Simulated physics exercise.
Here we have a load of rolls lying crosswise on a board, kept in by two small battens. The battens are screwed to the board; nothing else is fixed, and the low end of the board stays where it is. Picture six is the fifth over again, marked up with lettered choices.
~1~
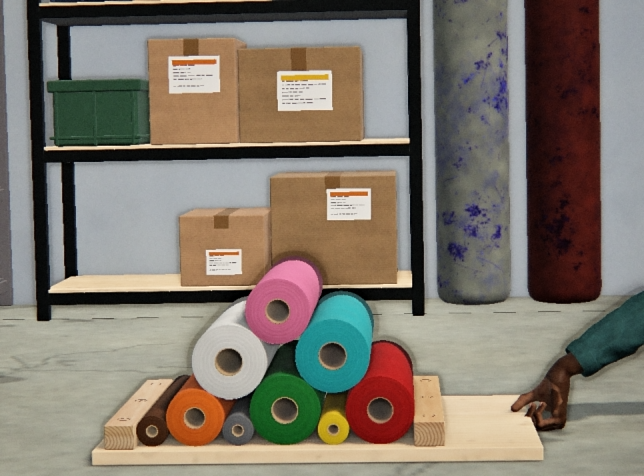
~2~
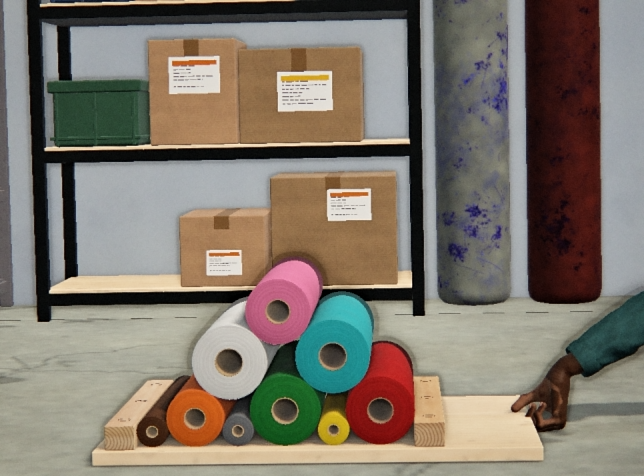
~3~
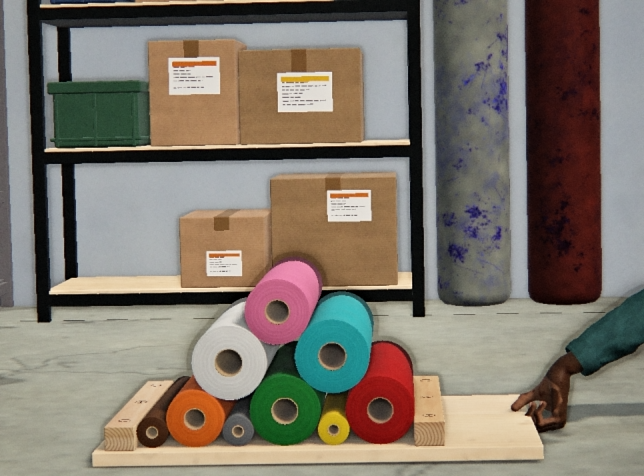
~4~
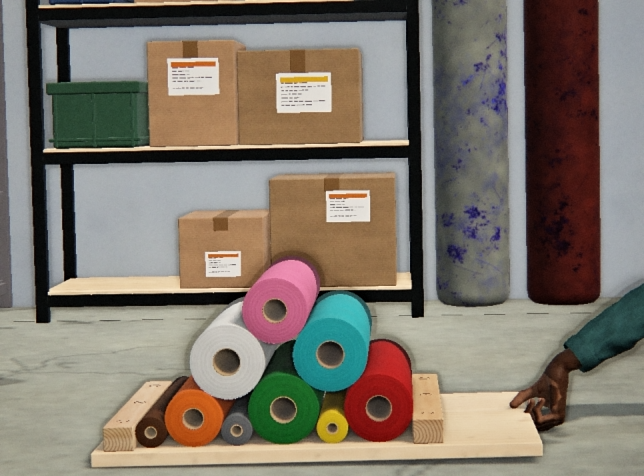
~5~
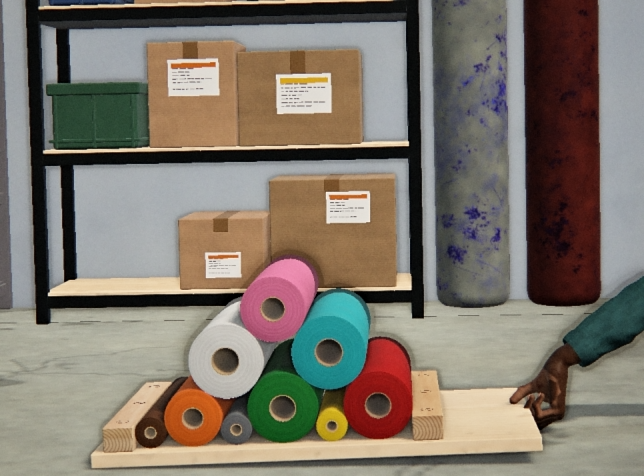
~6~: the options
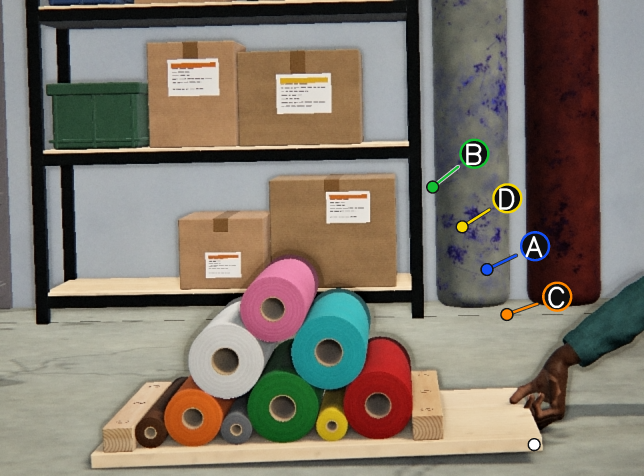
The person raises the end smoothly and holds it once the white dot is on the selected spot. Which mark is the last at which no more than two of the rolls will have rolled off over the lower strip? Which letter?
Stop at B.
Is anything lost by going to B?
At B: Yes.
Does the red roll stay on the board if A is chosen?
The red roll: Yes.
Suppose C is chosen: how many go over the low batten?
It comes to none.
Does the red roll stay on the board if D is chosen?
Yes.
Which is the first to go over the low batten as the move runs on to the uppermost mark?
First is the white one.
On the marked copy, A at (487, 269); B at (433, 187); C at (507, 315); D at (462, 227); the white dot at (534, 445).
With B. Early on, board at 20°.
Further on, board at 37°.
At the end, board at 38°, two over the low batten (white, pink).
As for the rest, A none over the low batten; C none over the low batten; D two over the low batten (white, pink).
